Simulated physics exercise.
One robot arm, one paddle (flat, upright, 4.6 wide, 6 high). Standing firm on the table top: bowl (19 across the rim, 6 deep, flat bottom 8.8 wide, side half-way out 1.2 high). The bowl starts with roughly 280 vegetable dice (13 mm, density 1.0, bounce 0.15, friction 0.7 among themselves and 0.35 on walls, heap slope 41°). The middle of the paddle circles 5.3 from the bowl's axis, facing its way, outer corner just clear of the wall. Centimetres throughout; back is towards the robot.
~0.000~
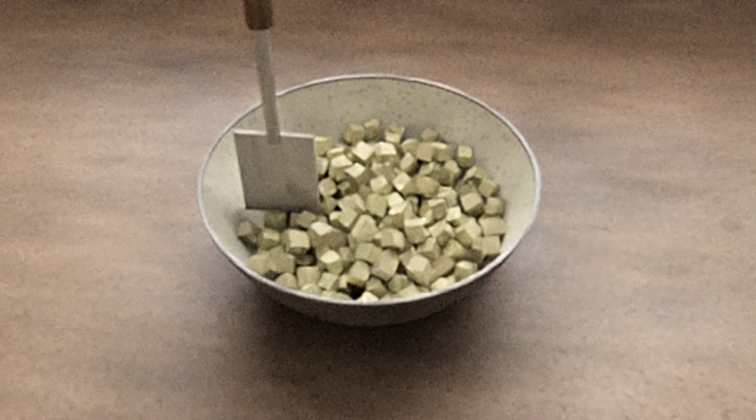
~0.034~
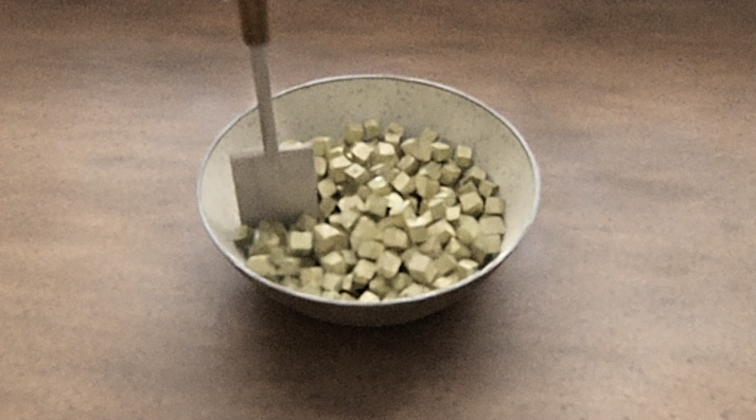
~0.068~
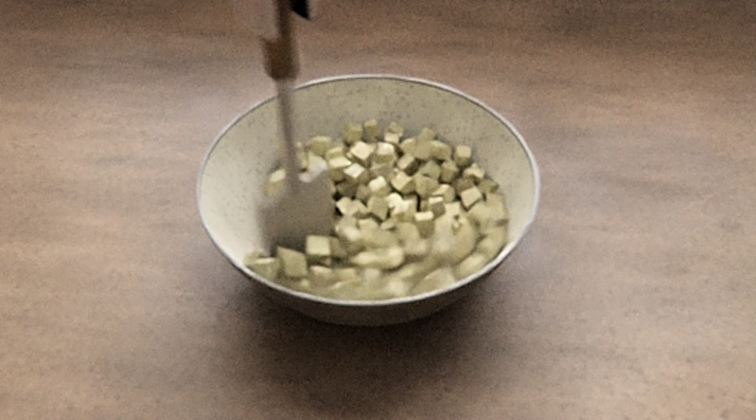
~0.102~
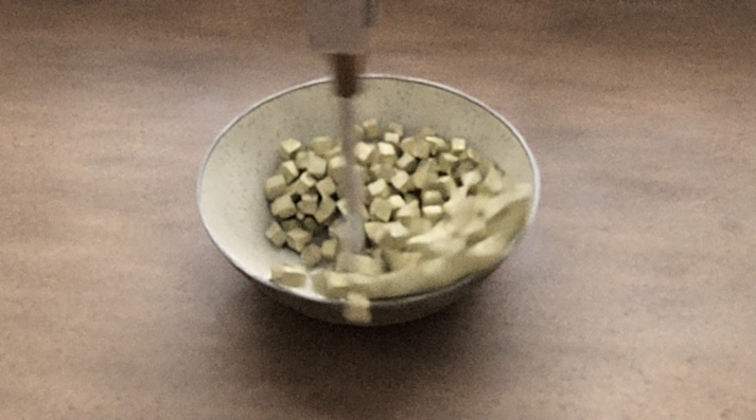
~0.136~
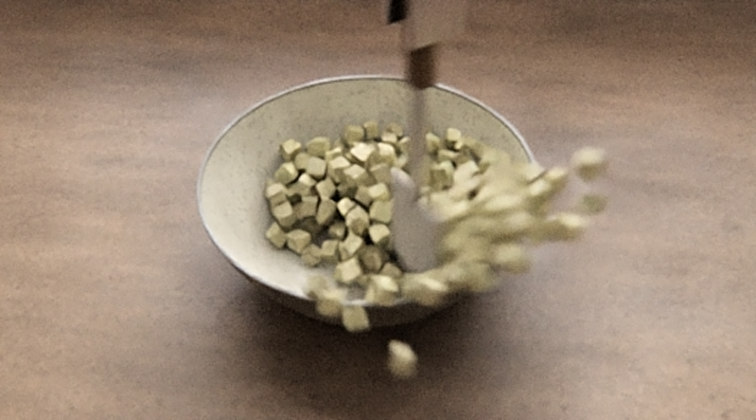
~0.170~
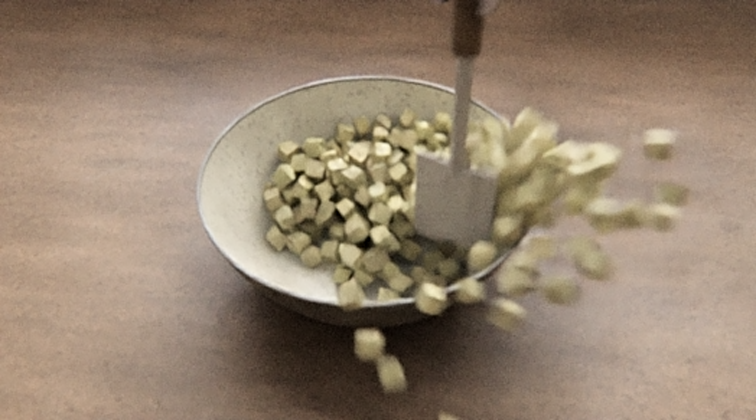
A robot arm sweeping a flat paddle rightward through a pale bowl of greenish dice, flinging some over the right rim.
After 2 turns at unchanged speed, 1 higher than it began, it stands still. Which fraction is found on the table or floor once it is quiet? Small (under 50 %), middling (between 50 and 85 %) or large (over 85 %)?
A middling share, between 50 and 85 %, ends on the table or floor.
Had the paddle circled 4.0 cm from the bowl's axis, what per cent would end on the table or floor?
Then about 60 per cent.
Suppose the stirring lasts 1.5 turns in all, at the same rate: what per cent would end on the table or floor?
It would be near 55 per cent.
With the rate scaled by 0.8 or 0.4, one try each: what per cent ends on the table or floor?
Some 55 and 35 per cent.
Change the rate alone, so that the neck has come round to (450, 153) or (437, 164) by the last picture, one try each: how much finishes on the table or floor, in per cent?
About 55 and 60 per cent.
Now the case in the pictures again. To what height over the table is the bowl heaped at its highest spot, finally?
Roughly 3.5 cm.
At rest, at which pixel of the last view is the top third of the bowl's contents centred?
At about (365, 243).
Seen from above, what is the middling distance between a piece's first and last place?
Roughly 30 cm.
After 0.37 s, 17° round, highest piece 10 above the table; 153 in the bowl, 71 on the table or floor, 57 in flight or on the tool.
After 0.57 s, 231° round, highest piece 9 above the table; 152 on the table or floor, 112 in the bowl, 17 in flight or on the tool.
After 0.87 s, 0° round, highest piece 4 above the table; 182 on the table or floor, 99 in the bowl.
After 1.57 s, 0° round, highest piece 3 above the table; 182 on the table or floor, 99 in the bowl.
In the end, 182 on the table or floor, 99 in the bowl. That is 65 % on the table or floor.
